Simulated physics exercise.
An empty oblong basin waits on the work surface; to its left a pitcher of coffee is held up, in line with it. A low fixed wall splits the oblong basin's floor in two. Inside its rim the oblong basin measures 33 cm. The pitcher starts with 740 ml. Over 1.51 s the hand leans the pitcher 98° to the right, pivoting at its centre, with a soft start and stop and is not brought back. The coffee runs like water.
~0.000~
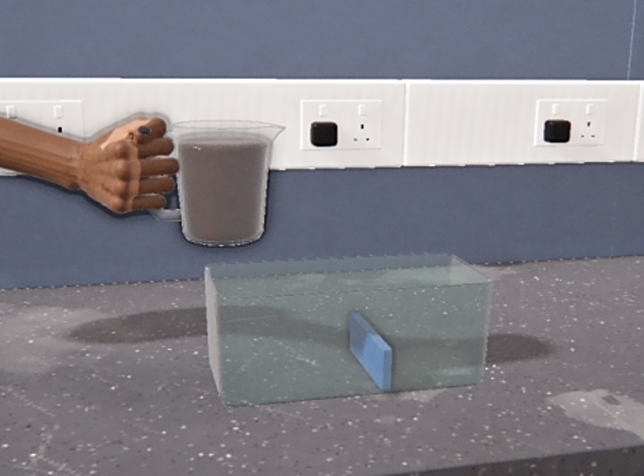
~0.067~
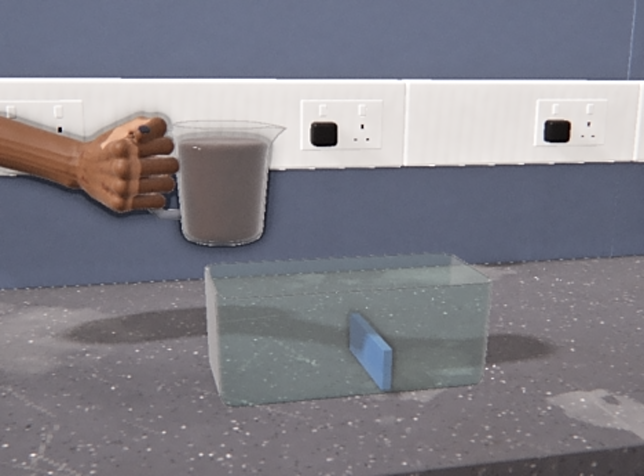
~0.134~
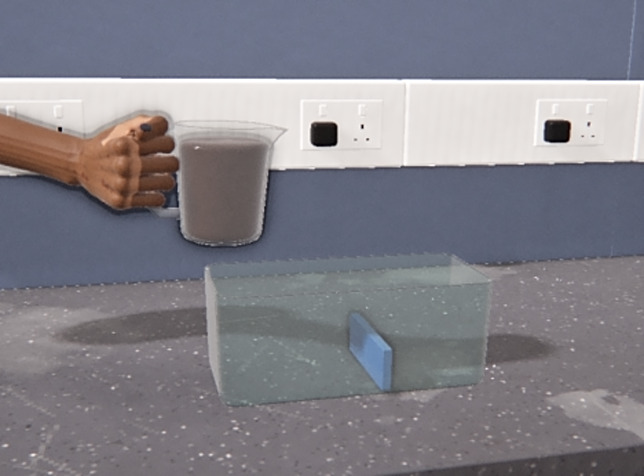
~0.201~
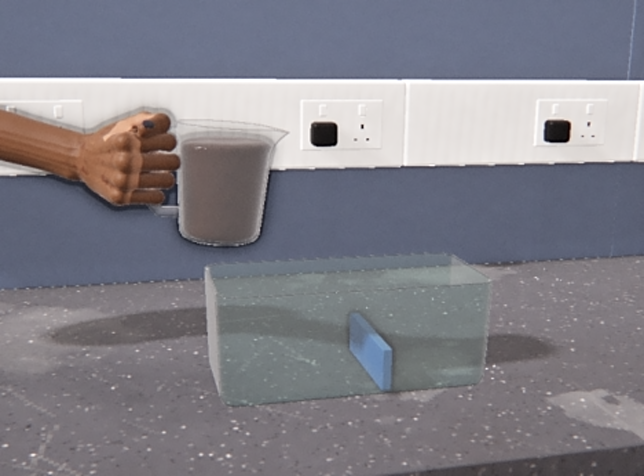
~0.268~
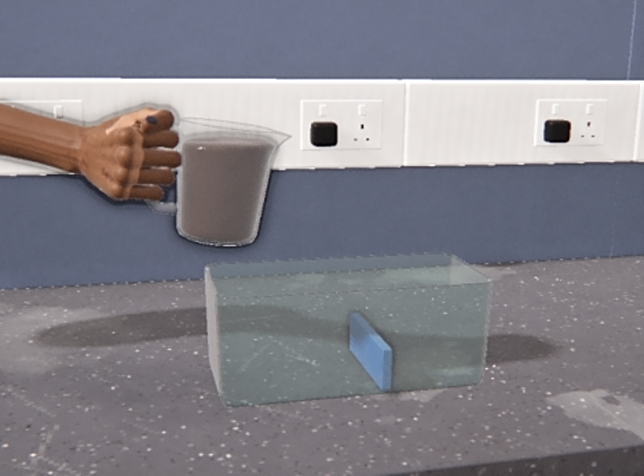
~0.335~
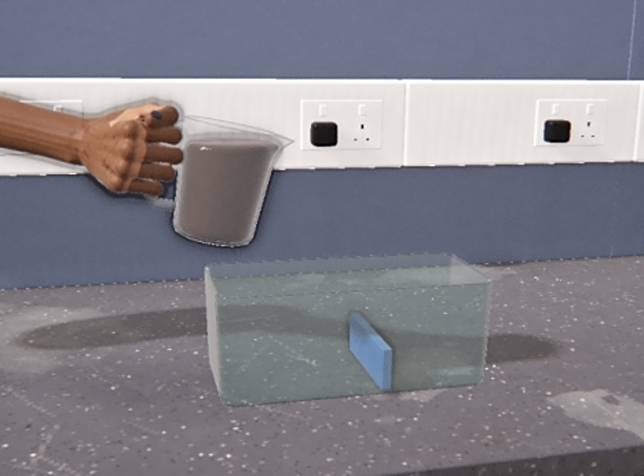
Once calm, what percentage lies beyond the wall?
Roughly 3 per cent is past the wall.
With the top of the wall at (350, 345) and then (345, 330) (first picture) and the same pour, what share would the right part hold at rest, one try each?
In turn about 45 and 45 per cent.
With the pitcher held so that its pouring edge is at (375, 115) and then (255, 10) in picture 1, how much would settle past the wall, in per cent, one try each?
First 95, then 5 per cent.
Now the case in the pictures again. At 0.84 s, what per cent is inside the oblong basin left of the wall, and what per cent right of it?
Left about 6, right about 0.
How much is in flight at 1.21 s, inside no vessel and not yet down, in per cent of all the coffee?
Some 14 per cent.
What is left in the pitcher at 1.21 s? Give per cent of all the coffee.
Near 36 in a hundred.
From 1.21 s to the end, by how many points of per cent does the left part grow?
Some 46 per cent.
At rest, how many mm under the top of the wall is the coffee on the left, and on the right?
Some 24 mm on the left and 50 mm on the right.
Then, 0.84 s in, the tilt is 57° and 83 per cent is still to pour, 6 is left of the wall and 0 right of it.
Then, 1.21 s in, the tilt is 89° and 35 per cent is still to pour, 50 is left of the wall and 1 right of it.
Then, 1.59 s in, the tilt is 98° and 4 per cent is still to pour, 90 is left of the wall and 2 right of it.
Then, 2.01 s in, the tilt is 98° and 0 per cent is still to pour, 96 is left of the wall and 3 right of it.
Finally, 96 per cent lies left of the wall, 3 right of it and 1 outside.
